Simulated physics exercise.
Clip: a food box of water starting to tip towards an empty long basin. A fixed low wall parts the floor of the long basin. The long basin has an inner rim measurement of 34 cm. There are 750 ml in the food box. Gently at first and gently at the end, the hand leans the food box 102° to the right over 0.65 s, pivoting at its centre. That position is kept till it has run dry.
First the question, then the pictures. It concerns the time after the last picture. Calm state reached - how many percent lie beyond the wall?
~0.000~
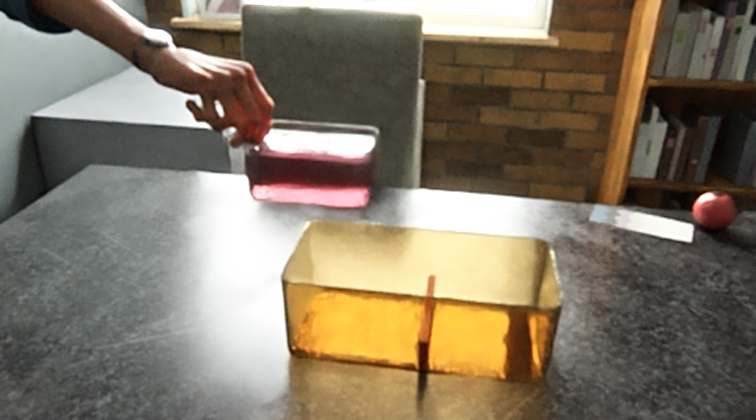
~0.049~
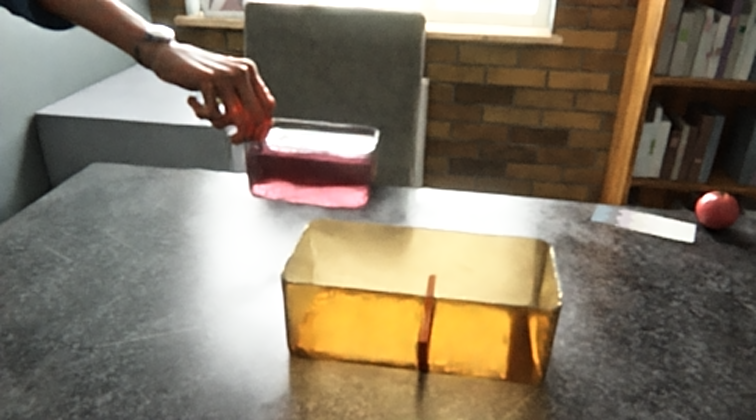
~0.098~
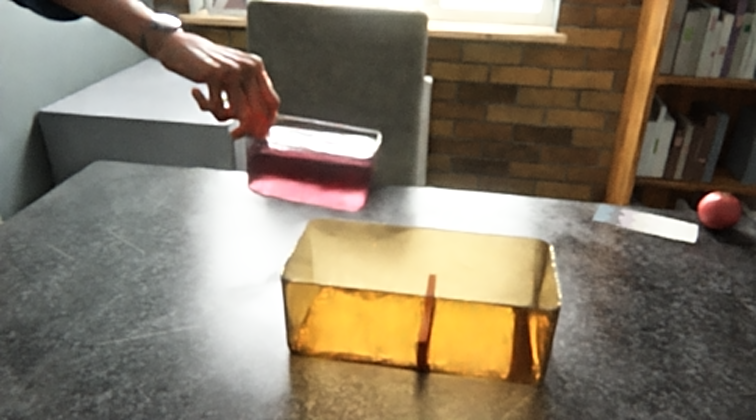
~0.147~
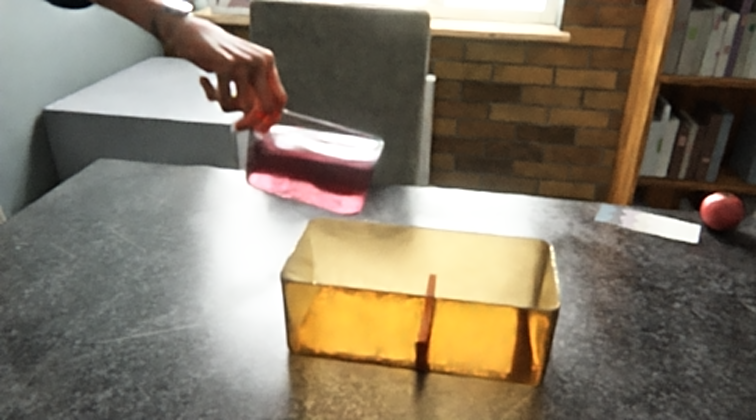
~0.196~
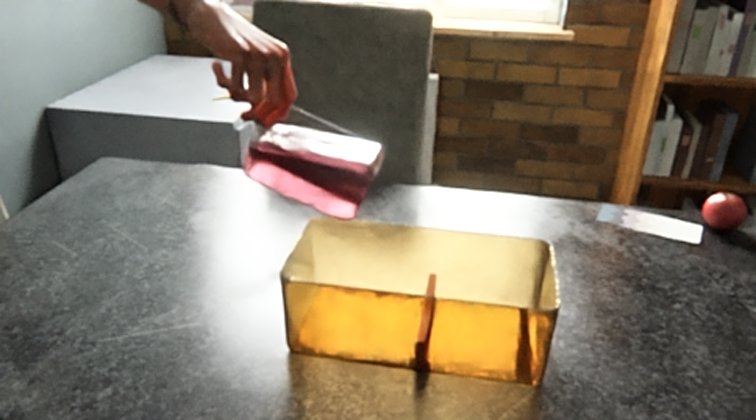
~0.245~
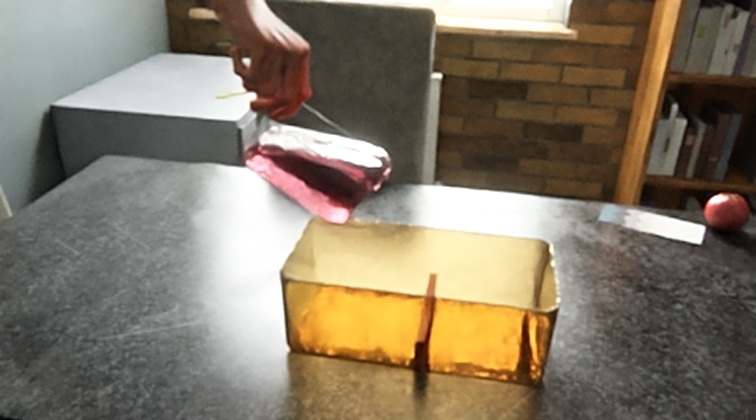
28 percent, roughly.
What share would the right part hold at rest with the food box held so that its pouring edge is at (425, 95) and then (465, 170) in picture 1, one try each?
I'd expect close to 75 per cent and then close to 95 per cent.
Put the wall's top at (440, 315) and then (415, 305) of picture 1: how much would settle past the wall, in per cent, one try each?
In order, 15 and 55 per cent.
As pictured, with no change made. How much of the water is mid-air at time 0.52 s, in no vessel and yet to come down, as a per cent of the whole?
Share: Roughly 34 per cent.
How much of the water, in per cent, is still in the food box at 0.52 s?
At that time about 20 in a hundred parts are still held.
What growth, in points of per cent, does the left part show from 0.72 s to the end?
Some 3 per cent.
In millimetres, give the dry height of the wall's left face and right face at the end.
Measured: Left around 26 mm, right around 36 mm.
After 0.52 s the tilt is 92° and 20 per cent is still to pour, 28 is left of the wall and 18 right of it.
After 0.72 s the tilt is 102° and 4 per cent is still to pour, 66 is left of the wall and 27 right of it.
After 0.92 s the tilt is 102° and 1 per cent is still to pour, 68 is left of the wall and 27 right of it.
After 1.15 s the tilt is 102° and 0 per cent is still to pour, 69 is left of the wall and 28 right of it.
In the end 69 per cent lies left of the wall, 28 right of it and 3 outside.
